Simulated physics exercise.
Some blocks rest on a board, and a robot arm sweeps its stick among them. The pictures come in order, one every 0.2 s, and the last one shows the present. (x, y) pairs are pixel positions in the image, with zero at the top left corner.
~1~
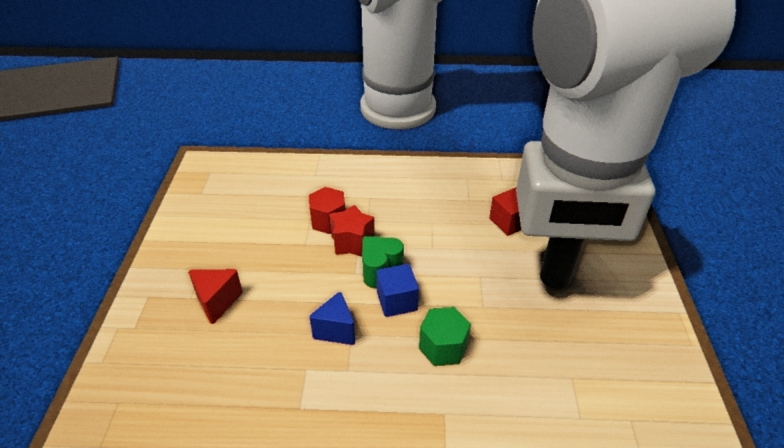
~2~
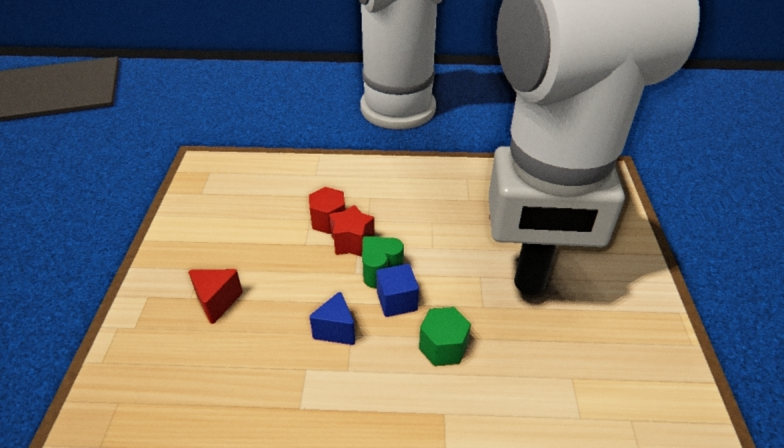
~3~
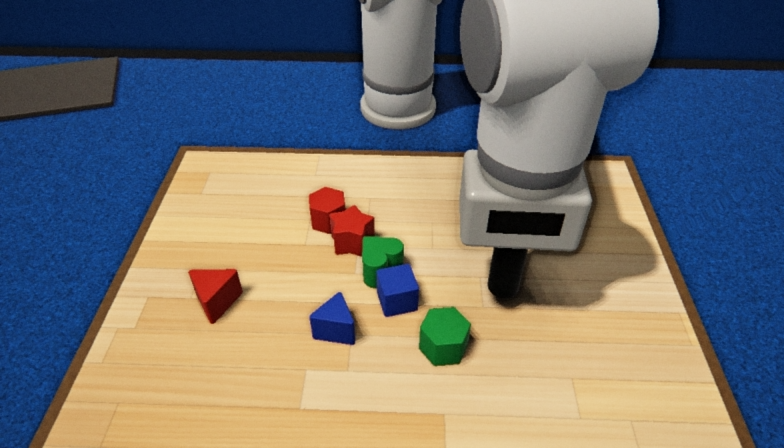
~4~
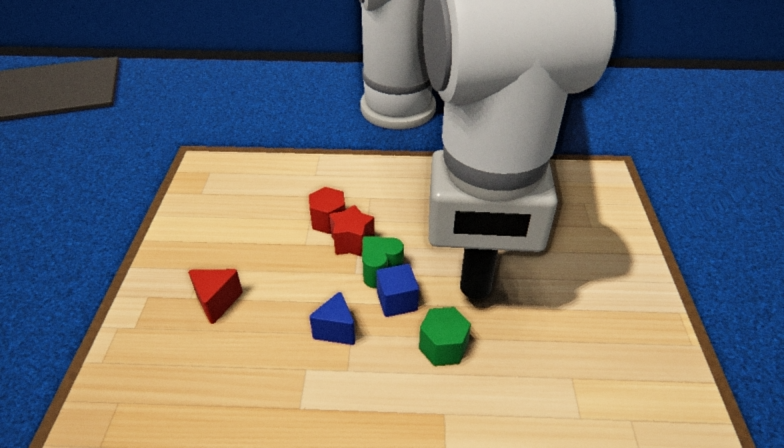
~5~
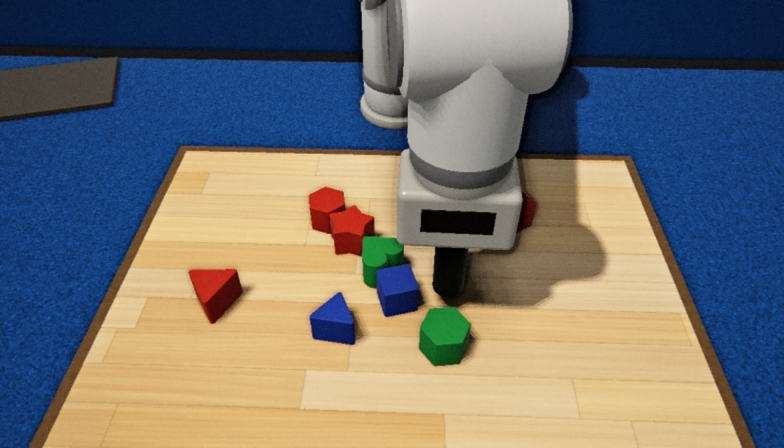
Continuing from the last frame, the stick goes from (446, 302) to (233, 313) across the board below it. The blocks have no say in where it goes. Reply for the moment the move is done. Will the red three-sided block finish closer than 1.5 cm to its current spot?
That would be a yes.
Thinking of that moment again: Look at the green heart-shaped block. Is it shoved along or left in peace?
That block is going to be left alone.
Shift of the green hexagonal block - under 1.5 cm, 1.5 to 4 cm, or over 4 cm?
It gets moved under 1.5 cm.
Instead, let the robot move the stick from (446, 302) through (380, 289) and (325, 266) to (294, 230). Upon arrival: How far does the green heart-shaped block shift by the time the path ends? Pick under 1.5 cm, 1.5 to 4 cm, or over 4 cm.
Travel: 1.5-4 cm.
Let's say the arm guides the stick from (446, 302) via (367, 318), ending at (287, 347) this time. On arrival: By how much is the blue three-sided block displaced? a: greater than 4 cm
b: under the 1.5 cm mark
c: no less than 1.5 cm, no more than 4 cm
I'll go with a - greater than 4 cm.
What follows on the original path. One third of the way, stick at (375, 290); blue four-sided block at (343, 277), turned 35° clockwise.
Two thirds of the way, stick at (302, 294); blue three-sided block at (320, 312), turned 65° anticlockwise; blue four-sided block at (287, 266), turned 85° clockwise.
At the end, stick at (229, 297); red three-sided block at (203, 279); blue three-sided block at (320, 312), turned 65° anticlockwise; green heart-shaped block unmoved; blue four-sided block at (282, 263), turned 100° clockwise; green hexagonal block unmoved.
